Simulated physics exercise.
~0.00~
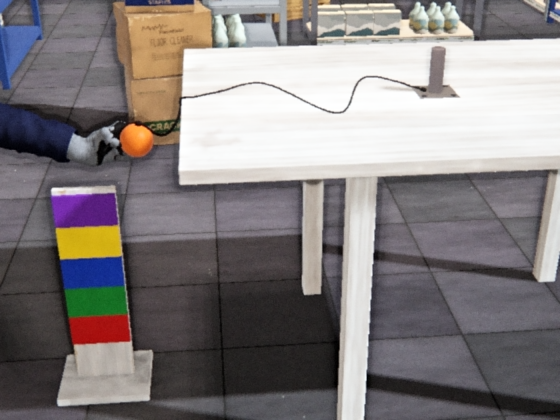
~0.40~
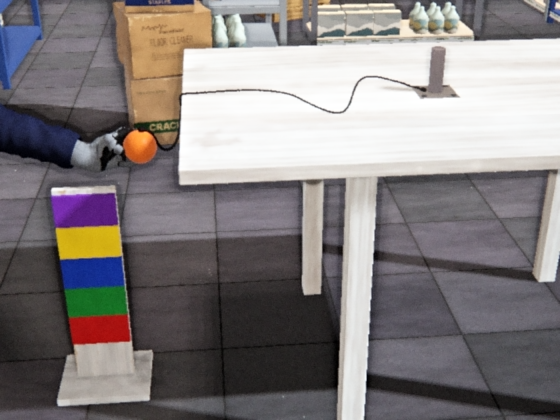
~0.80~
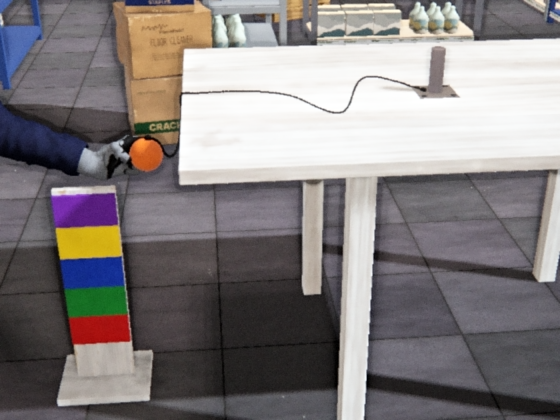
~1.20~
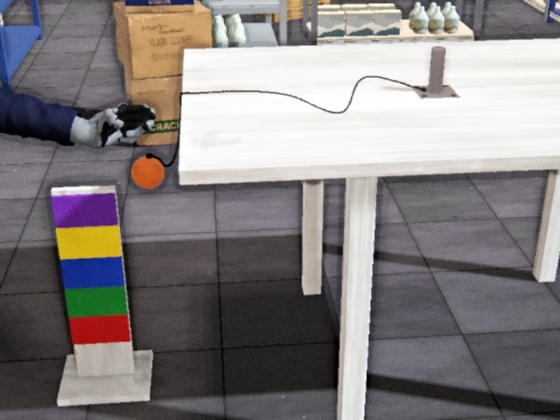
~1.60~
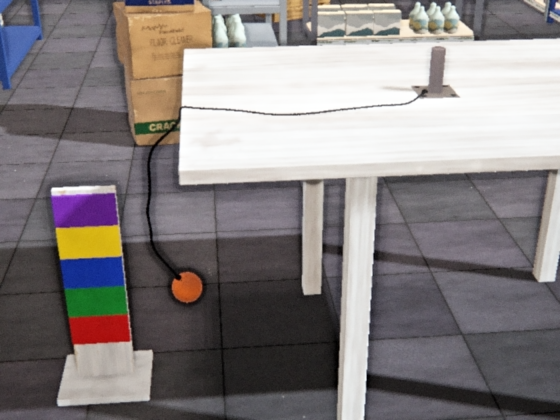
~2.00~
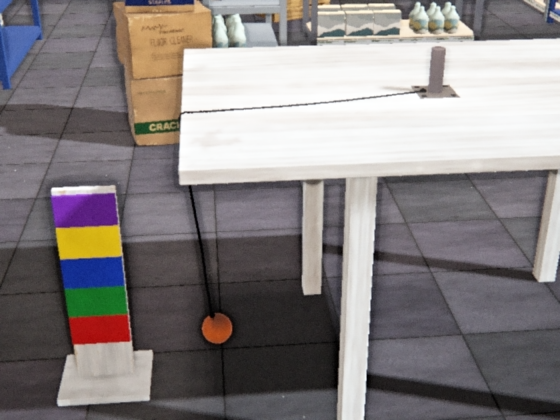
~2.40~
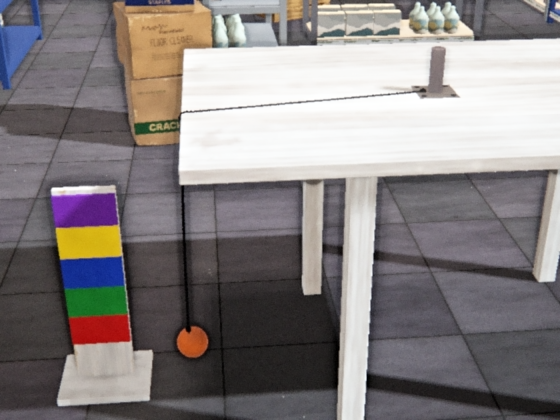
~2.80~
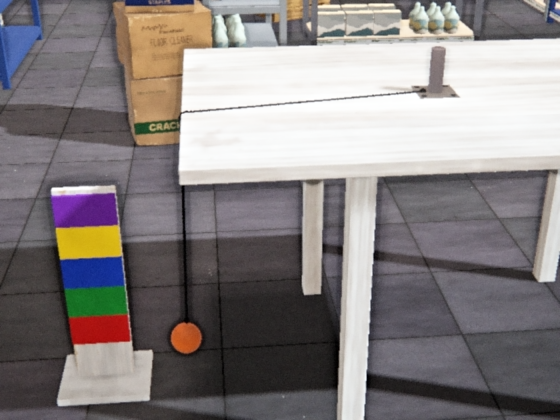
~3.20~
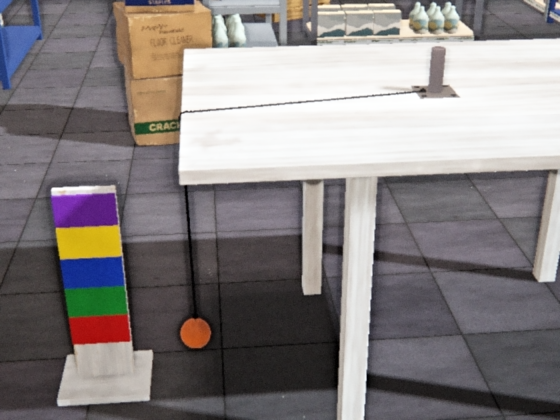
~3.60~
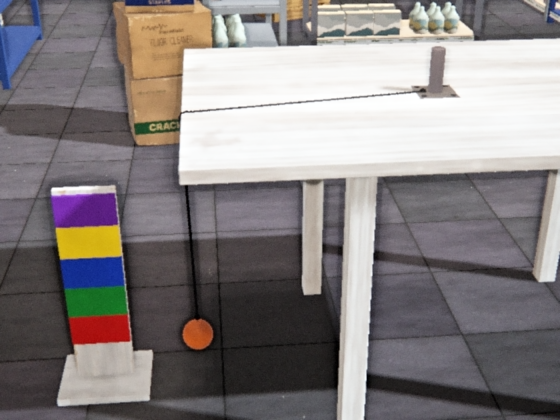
An orange ball on a cord drops from a gloved hand and hangs level with red.
